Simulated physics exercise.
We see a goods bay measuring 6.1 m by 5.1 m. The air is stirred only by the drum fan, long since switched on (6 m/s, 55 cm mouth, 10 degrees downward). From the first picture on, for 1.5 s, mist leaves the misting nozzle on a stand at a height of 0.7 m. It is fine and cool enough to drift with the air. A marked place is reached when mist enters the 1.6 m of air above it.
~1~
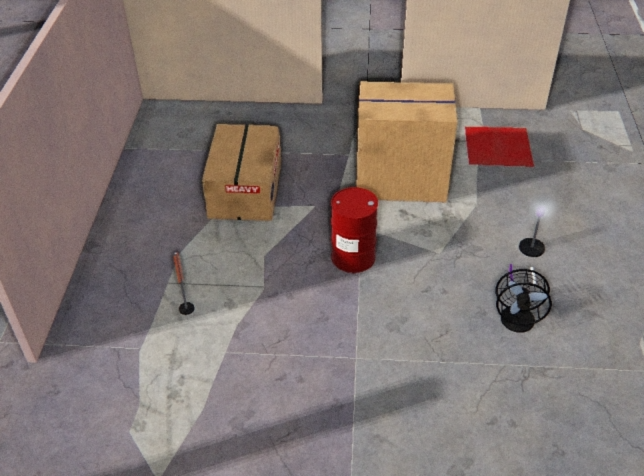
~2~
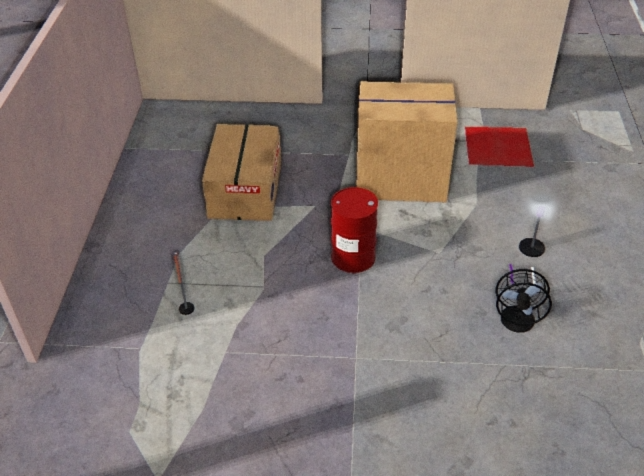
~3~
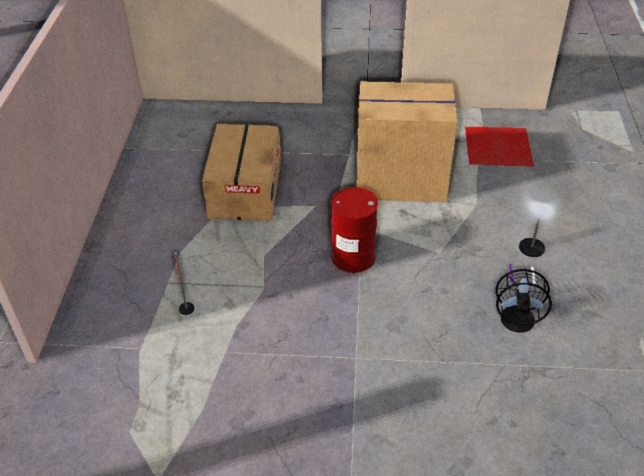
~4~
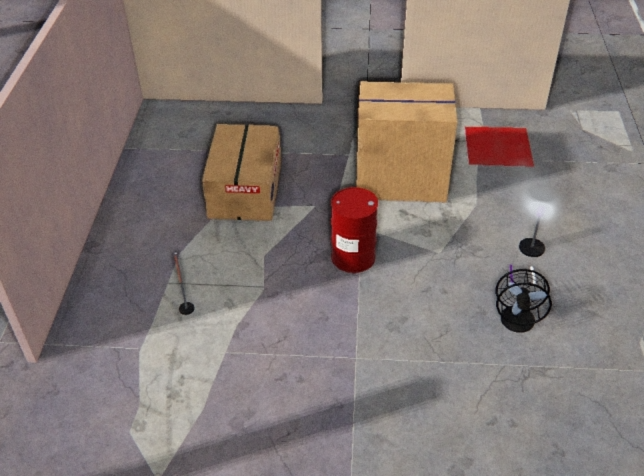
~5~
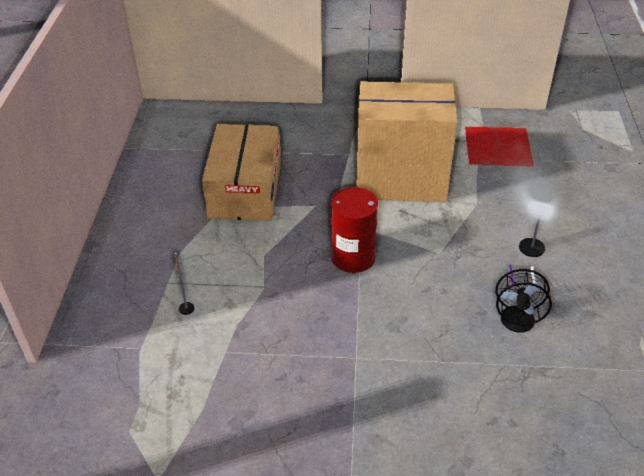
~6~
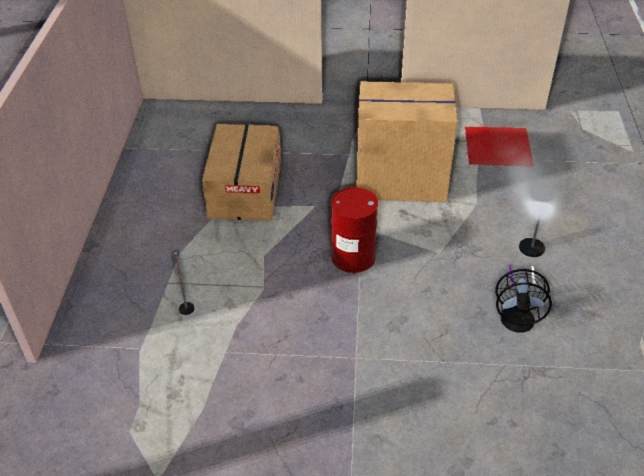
White mist rising from a small stand and spreading slowly upward, beside a spinning caged fan, with boxes and red barrel still.
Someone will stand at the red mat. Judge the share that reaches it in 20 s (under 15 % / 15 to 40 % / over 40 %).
Over the red mat: More than 40 %.
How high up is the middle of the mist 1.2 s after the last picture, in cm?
Roughly 50 cm up.
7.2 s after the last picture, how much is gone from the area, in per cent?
Near 90 %.
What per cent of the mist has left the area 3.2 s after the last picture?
Some 60 per cent.
Then, 1.2 s after the last picture, 37 % has passed over the red mat; 5 % has left the area, and the middle of the rest is near (526, 145).
Then, 3.2 s after the last picture, 75 % has passed over the red mat; 57 % has left the area, and the middle of the rest is near (490, 26).
Then, 7.2 s after the last picture, 76 % has passed over the red mat; 93 % has left the area.
Then, 19.2 s after the last picture, 76 % has passed over the red mat; 98 % has left the area.
